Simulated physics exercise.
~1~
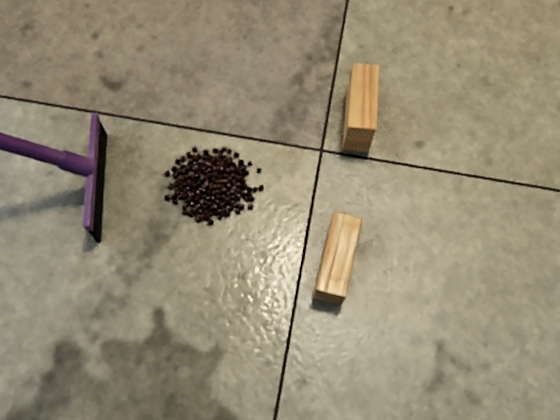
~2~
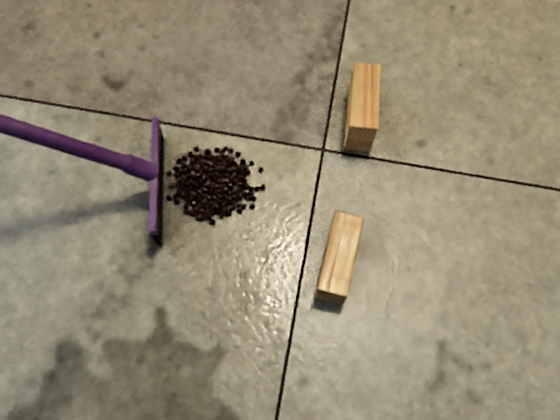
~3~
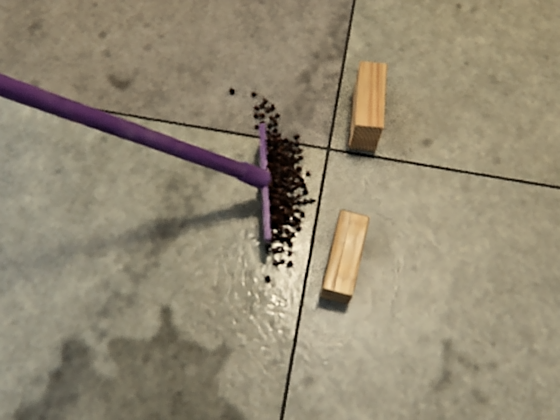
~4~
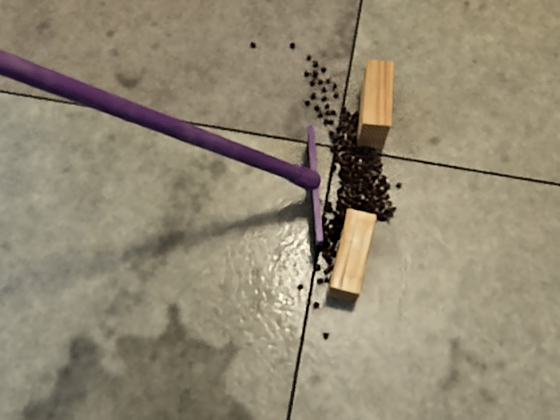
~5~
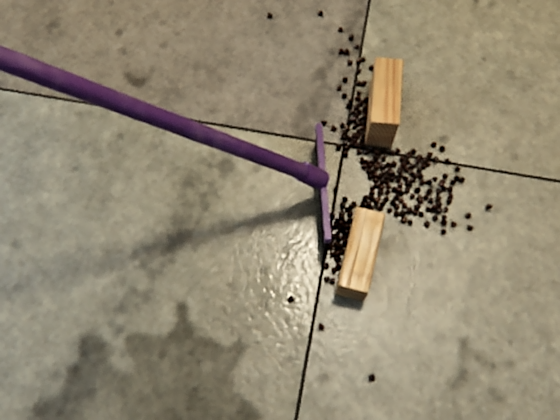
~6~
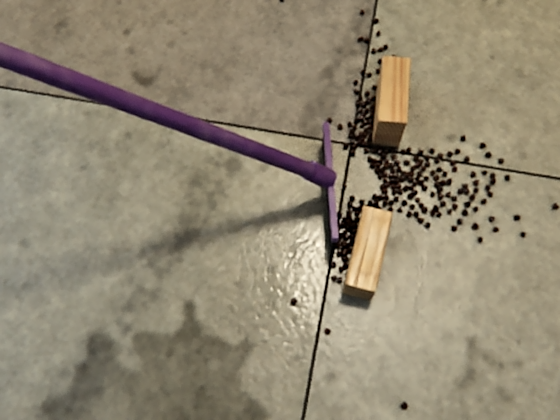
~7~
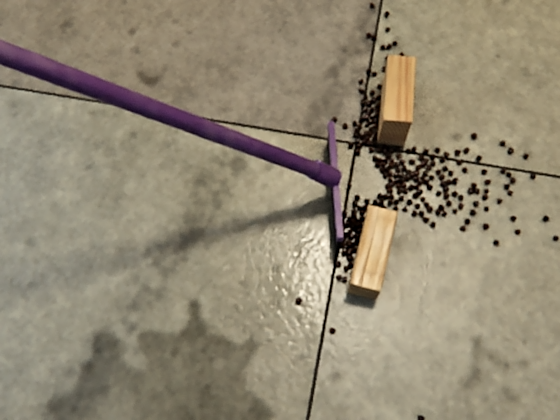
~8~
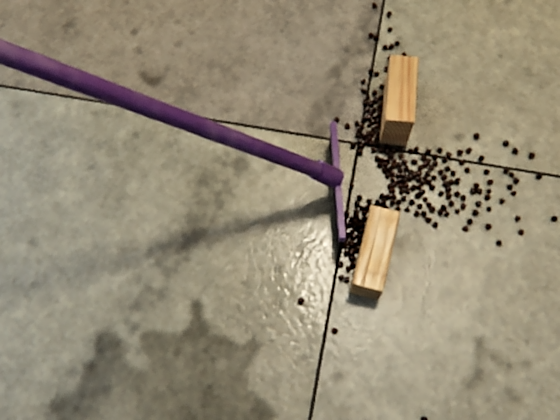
A purple squeegee pushes dark beans right, many scattering through the gap between two wooden blocks.
